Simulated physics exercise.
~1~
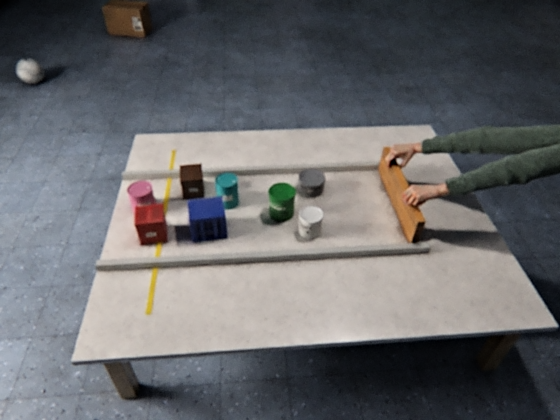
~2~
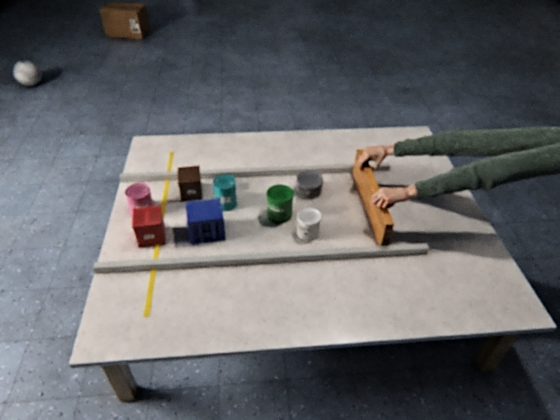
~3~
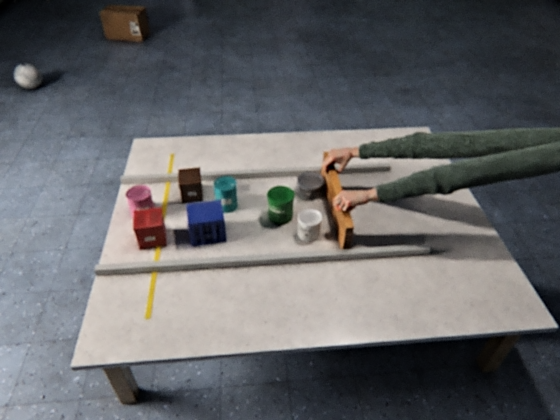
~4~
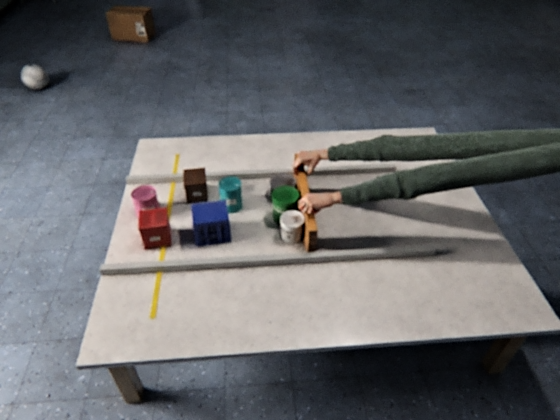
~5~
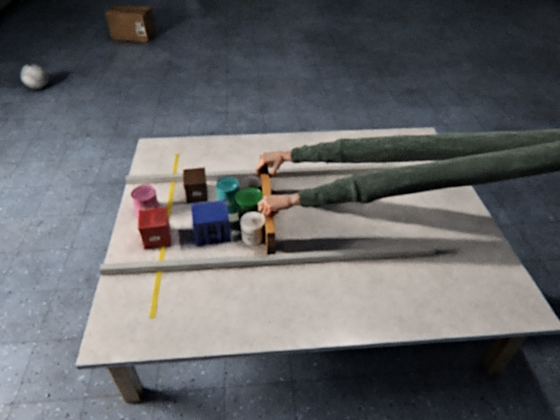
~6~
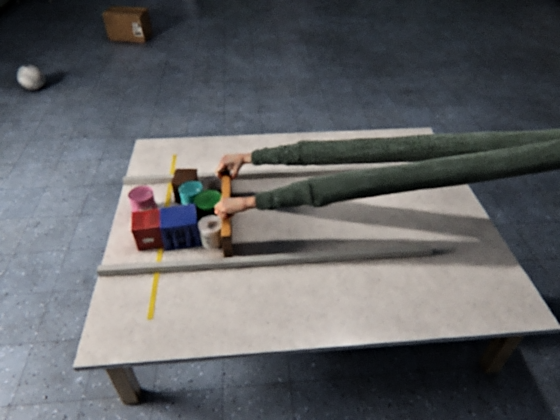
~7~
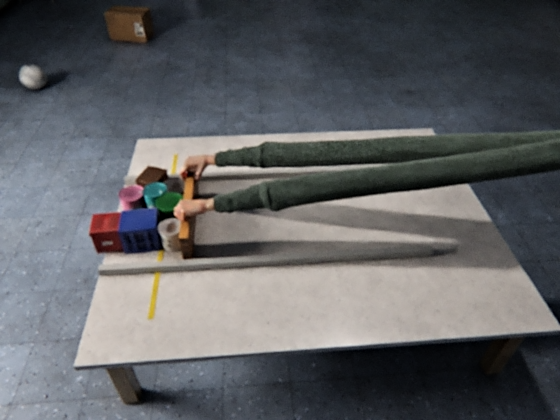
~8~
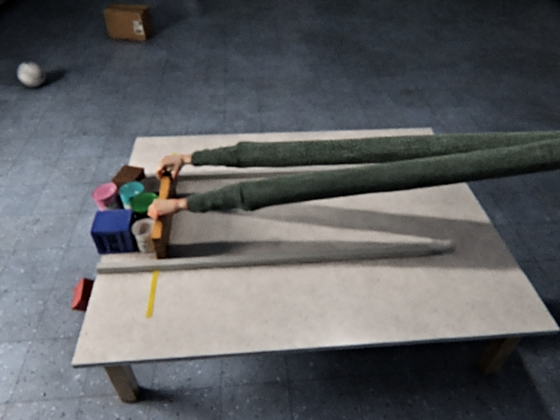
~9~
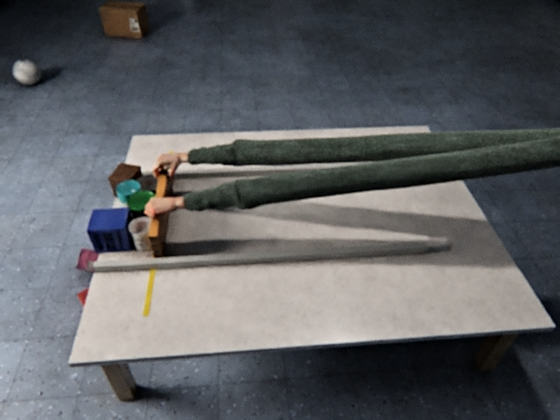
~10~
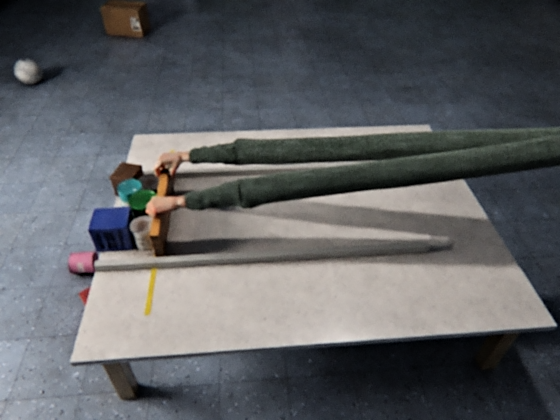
Two hands push a plank left, herding containers along the table until two fall off the edge.
